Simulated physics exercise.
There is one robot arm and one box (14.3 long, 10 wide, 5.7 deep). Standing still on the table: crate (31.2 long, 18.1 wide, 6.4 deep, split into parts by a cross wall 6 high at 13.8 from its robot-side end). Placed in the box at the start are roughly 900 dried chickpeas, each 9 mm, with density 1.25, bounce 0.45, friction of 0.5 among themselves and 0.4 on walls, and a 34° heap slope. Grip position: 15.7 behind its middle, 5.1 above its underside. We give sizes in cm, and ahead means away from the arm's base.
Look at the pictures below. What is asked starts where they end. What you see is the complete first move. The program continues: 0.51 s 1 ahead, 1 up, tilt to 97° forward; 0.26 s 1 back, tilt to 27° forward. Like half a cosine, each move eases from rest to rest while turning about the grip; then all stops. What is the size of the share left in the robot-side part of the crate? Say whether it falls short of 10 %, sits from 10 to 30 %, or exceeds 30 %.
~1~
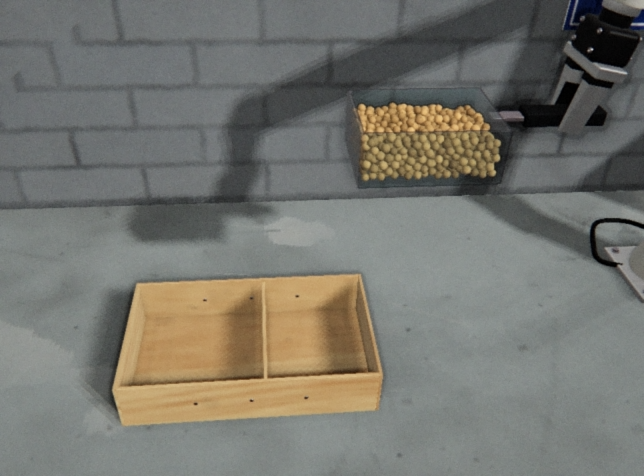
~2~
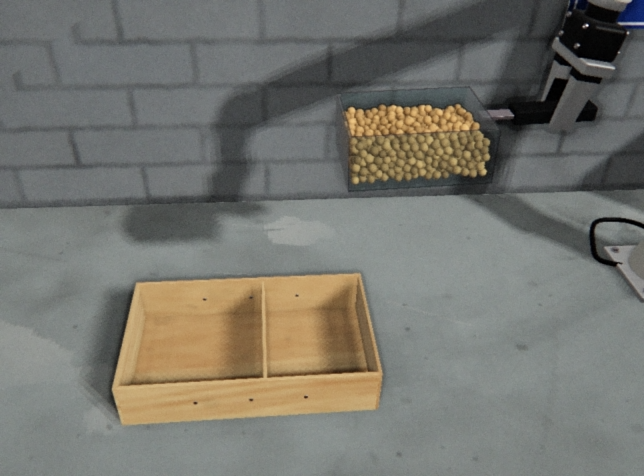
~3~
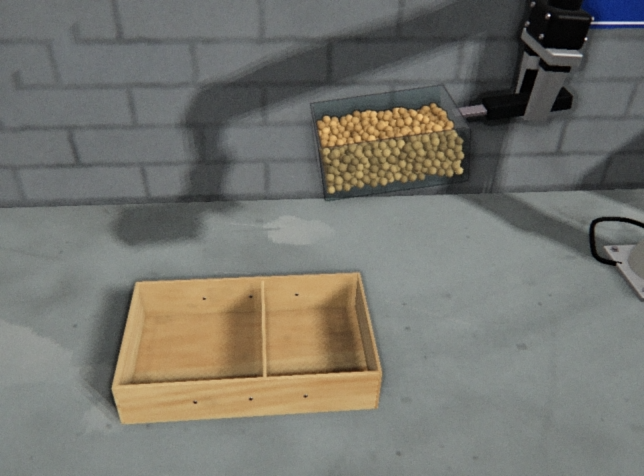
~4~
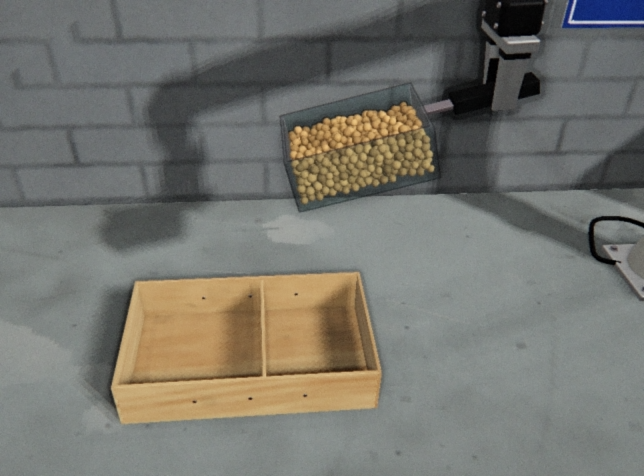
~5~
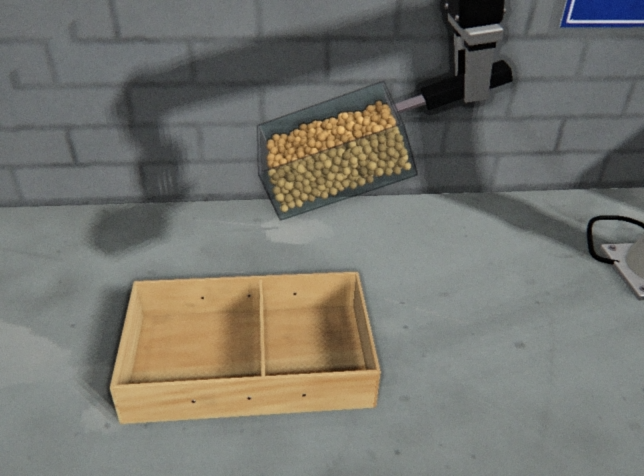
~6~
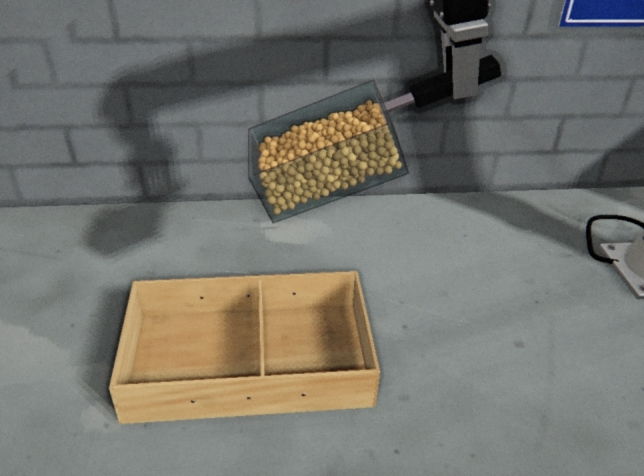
It falls short of 10 %.
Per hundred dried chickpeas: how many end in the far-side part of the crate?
I'd say some 10 per cent.
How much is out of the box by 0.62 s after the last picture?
My estimate is roughly 35 % gone.
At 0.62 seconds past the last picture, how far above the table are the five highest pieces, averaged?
I'd put it near 30 cm.
Then, 0.31 s after the last picture, tilted 72° forward, highest piece 30 above the table; 895 in the box, 5 in flight or on a rim.
Then, 0.62 s after the last picture, tilted 72° forward, highest piece 30 above the table; 573 in the box, 242 on the table or floor, 28 in the robot-side part, 57 in flight or on a rim.
Then, 0.97 s after the last picture, tilted 27° forward, highest piece 33 above the table; 433 in the box, 289 on the table or floor, 33 in the robot-side part, 7 in the far-side part, 138 in flight or on a rim.
Then, 2.02 s after the last picture, tilted 27° forward, highest piece 33 above the table; 431 in the box, 326 on the table or floor, 110 in the far-side part, 33 in the robot-side part.
Final count, 431 in the box, 326 on the table or floor, 110 in the far-side part, 33 in the robot-side part. That is 4 % in the robot-side part of the crate.
